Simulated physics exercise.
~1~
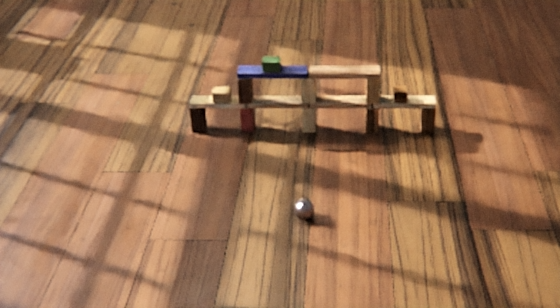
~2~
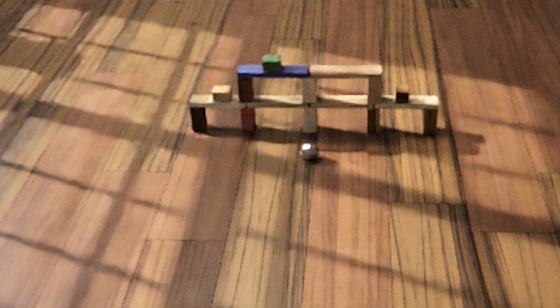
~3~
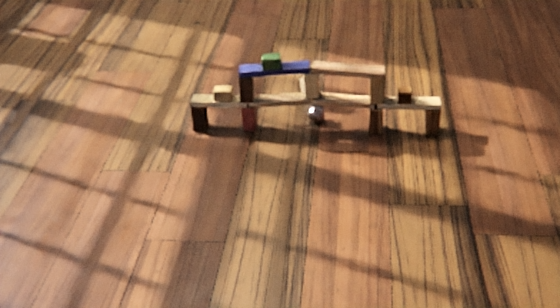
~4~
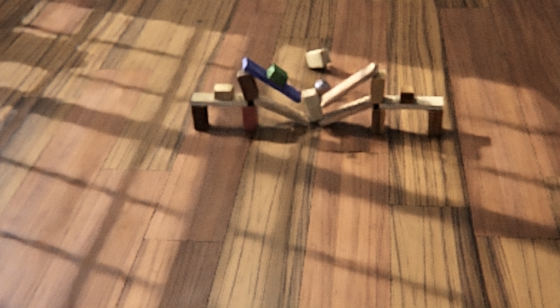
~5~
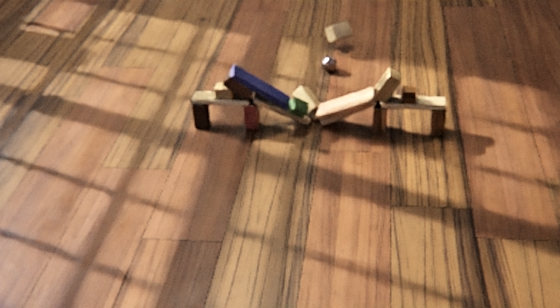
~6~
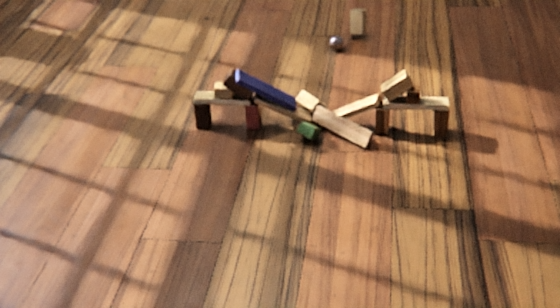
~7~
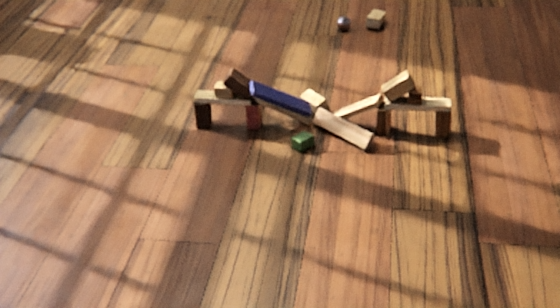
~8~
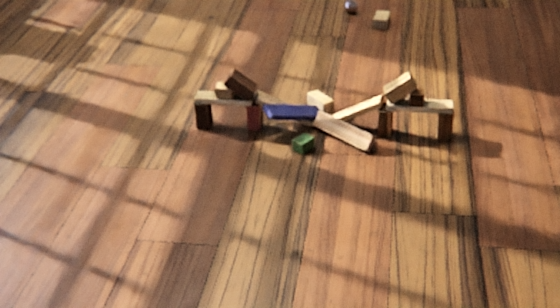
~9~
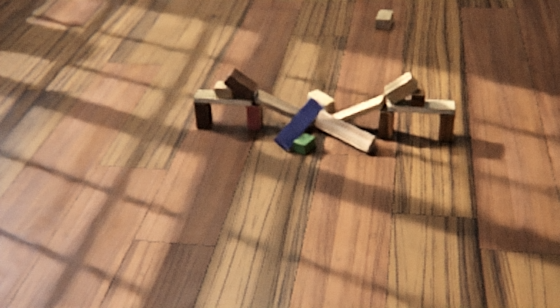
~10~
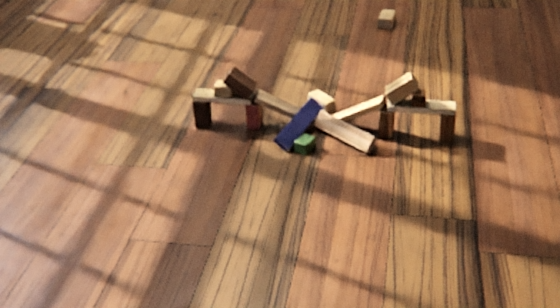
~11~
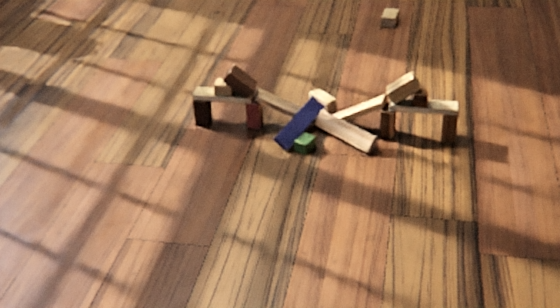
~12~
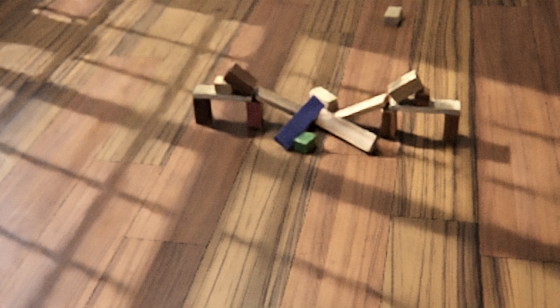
On a wooden floor, a steel ball rolls into a block structure, collapsing its middle.
